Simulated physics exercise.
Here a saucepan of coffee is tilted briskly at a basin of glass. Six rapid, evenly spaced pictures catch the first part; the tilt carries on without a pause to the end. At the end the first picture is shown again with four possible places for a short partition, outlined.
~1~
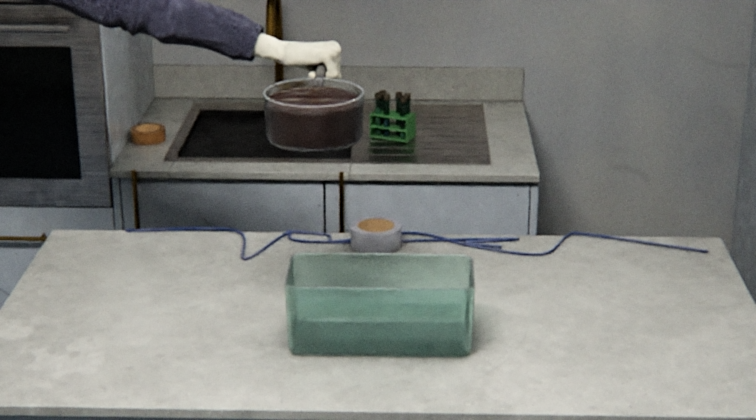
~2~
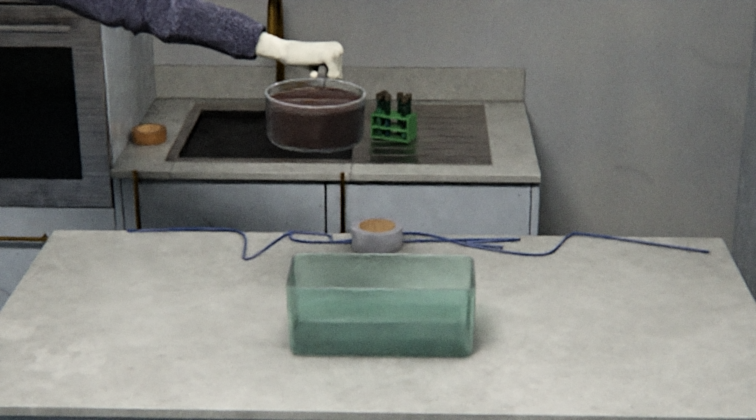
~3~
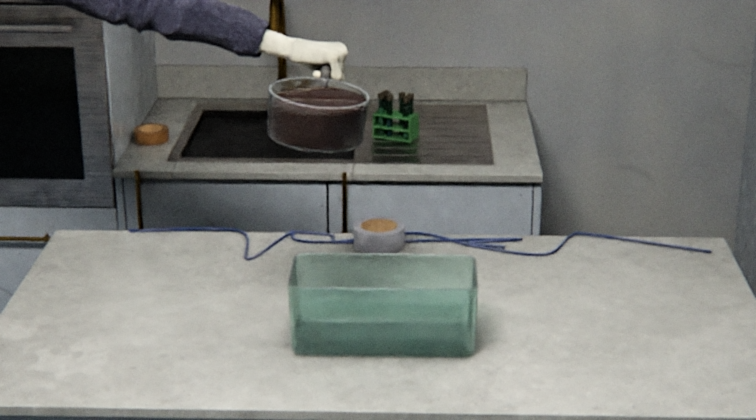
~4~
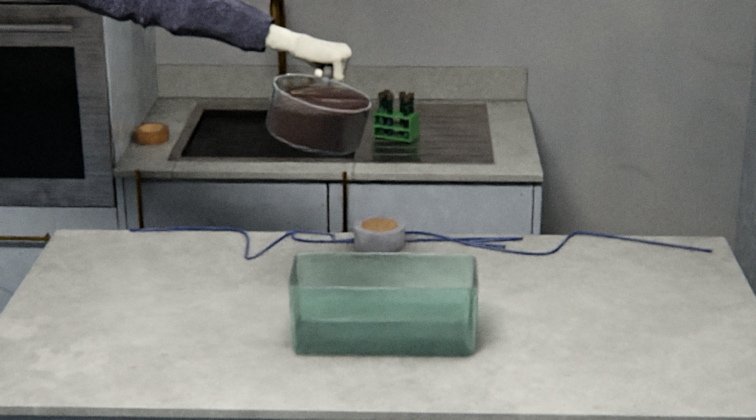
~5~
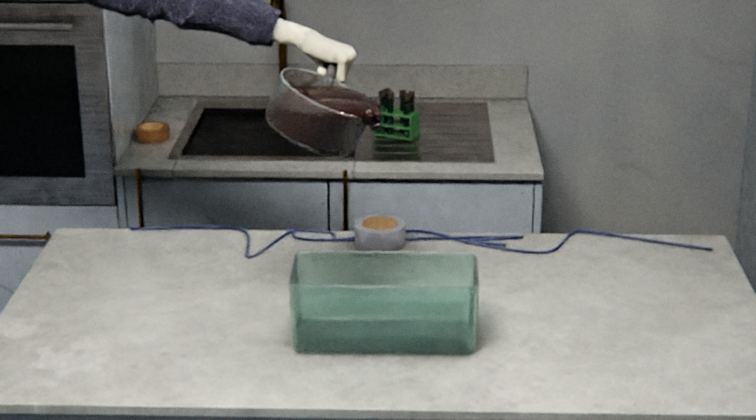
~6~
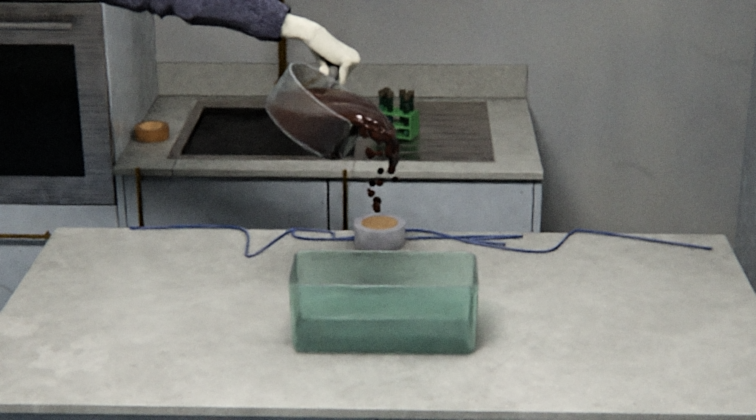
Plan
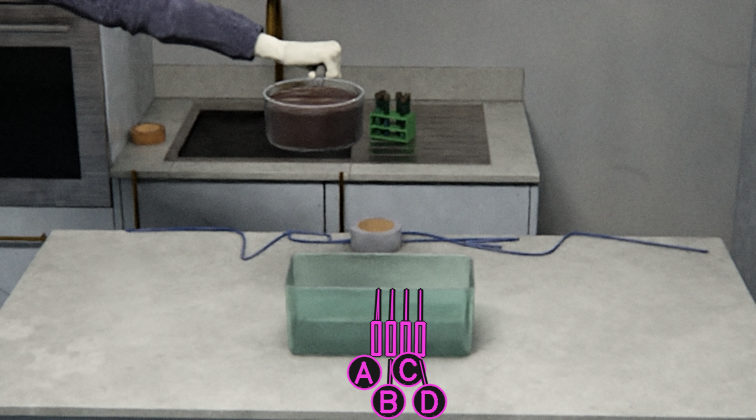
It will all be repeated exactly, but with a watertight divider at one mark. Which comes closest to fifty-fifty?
It is D.
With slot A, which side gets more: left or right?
More ends on the right.
On the marked copy, A at (376, 359); B at (390, 359); C at (405, 360); D at (419, 360).
For slot A, about 12 % ends left of the wall and 87 % right of it.
For slot B, about 22 % ends left of the wall and 76 % right of it.
For slot C, about 36 % ends left of the wall and 63 % right of it.
For slot D, about 49 % ends left of the wall and 49 % right of it.
